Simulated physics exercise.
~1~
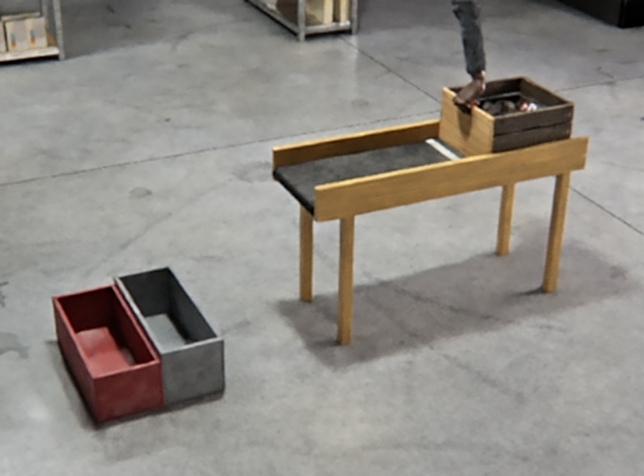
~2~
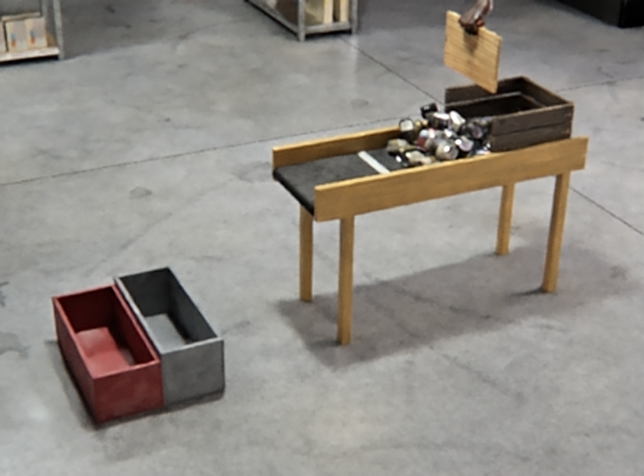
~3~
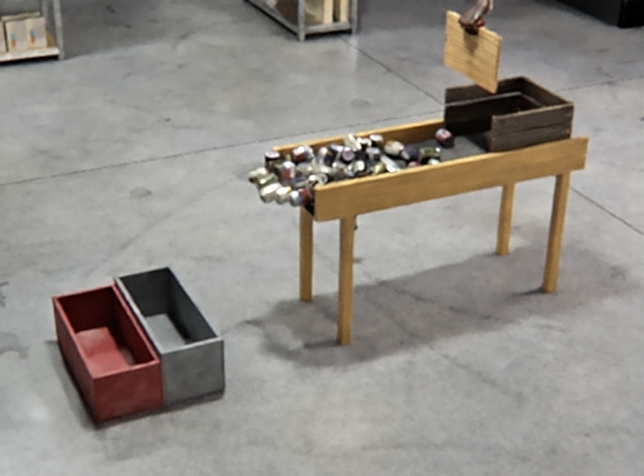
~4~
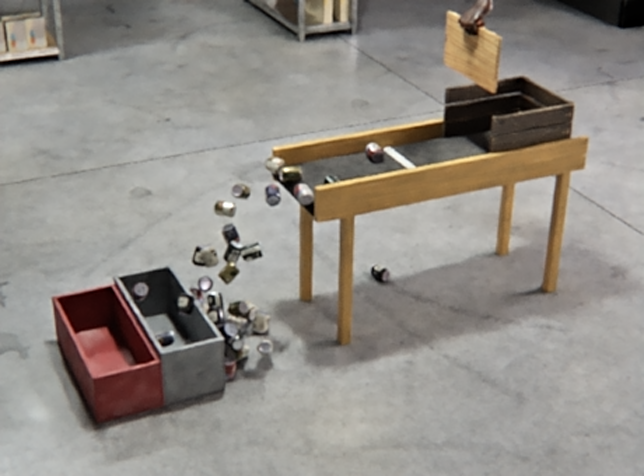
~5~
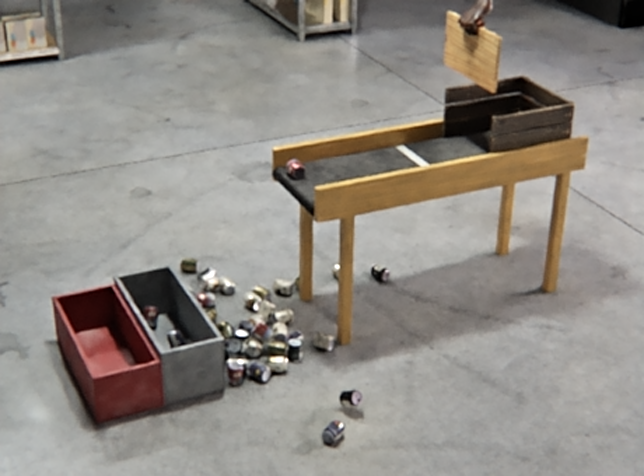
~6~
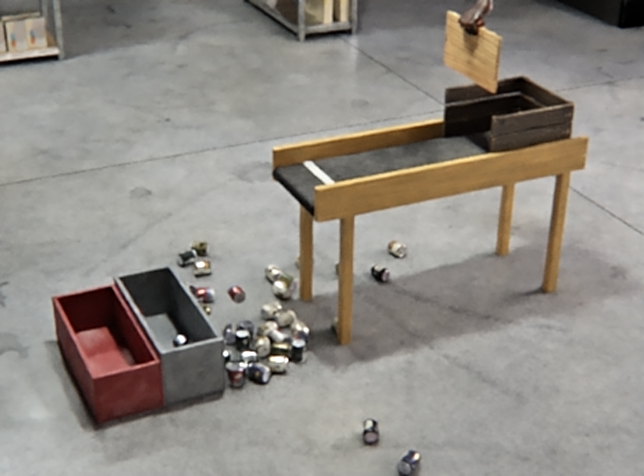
A dark belt with a white stripe runs leftward on a wooden table, seen from above across a grey concrete floor, with a dark crate at its right end and a red tub and a grey tub at lower left. A hand lifts the wooden gate from the crate, and small mini cans spill onto the belt. They ride left in a crowded heap and tumble off the end. A few drop into the grey tub, but most hit the floor short of it and scatter, some rolling toward the front. The belt ends empty, the red tub too.
